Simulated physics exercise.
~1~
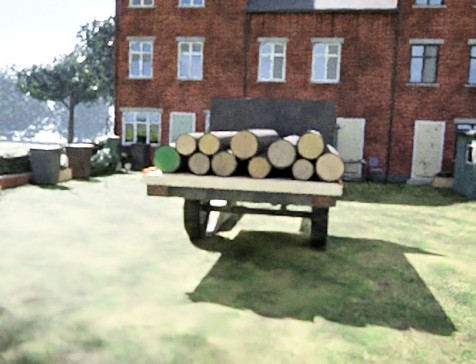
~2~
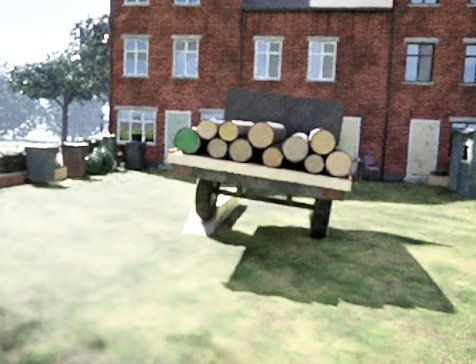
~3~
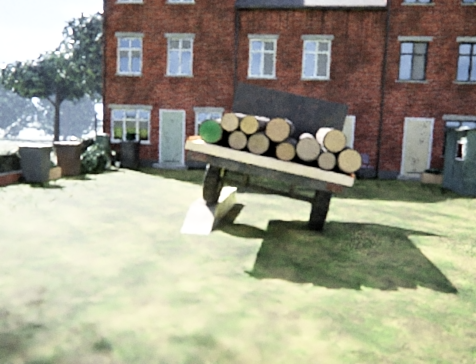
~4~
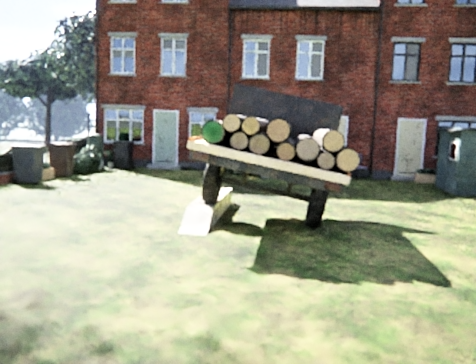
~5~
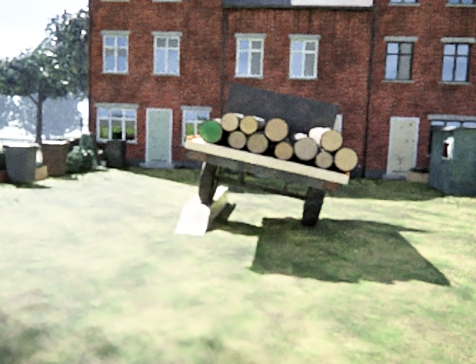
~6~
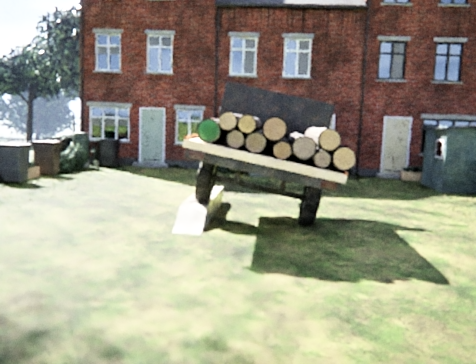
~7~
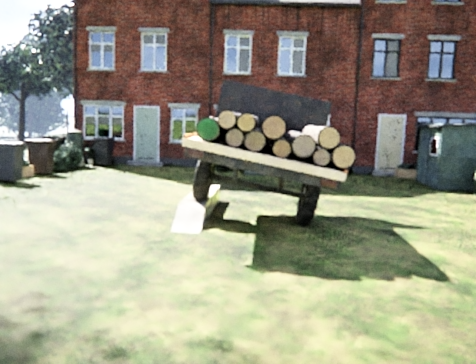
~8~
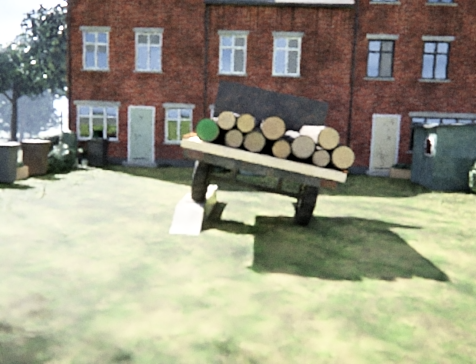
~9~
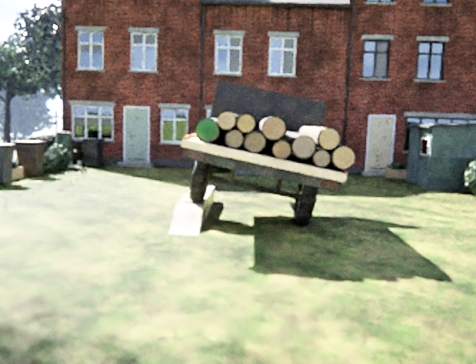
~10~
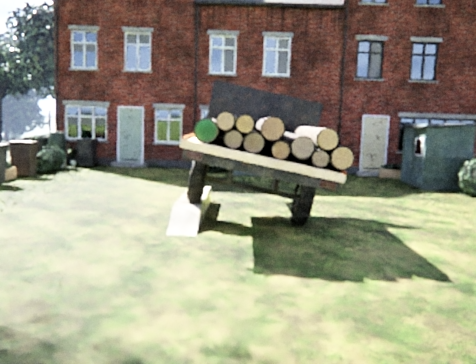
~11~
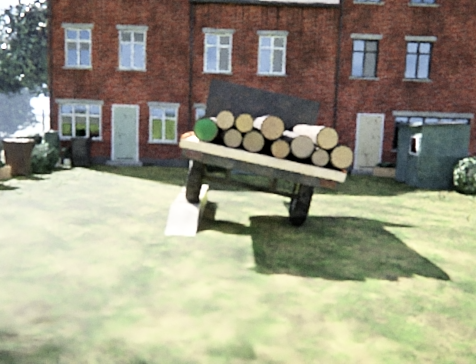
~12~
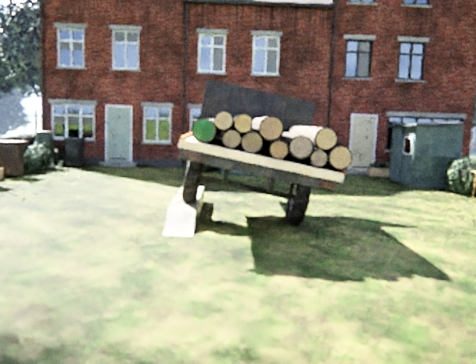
On a sunny lawn, a trailer tilts on a ramp, and its logs all stay aboard.
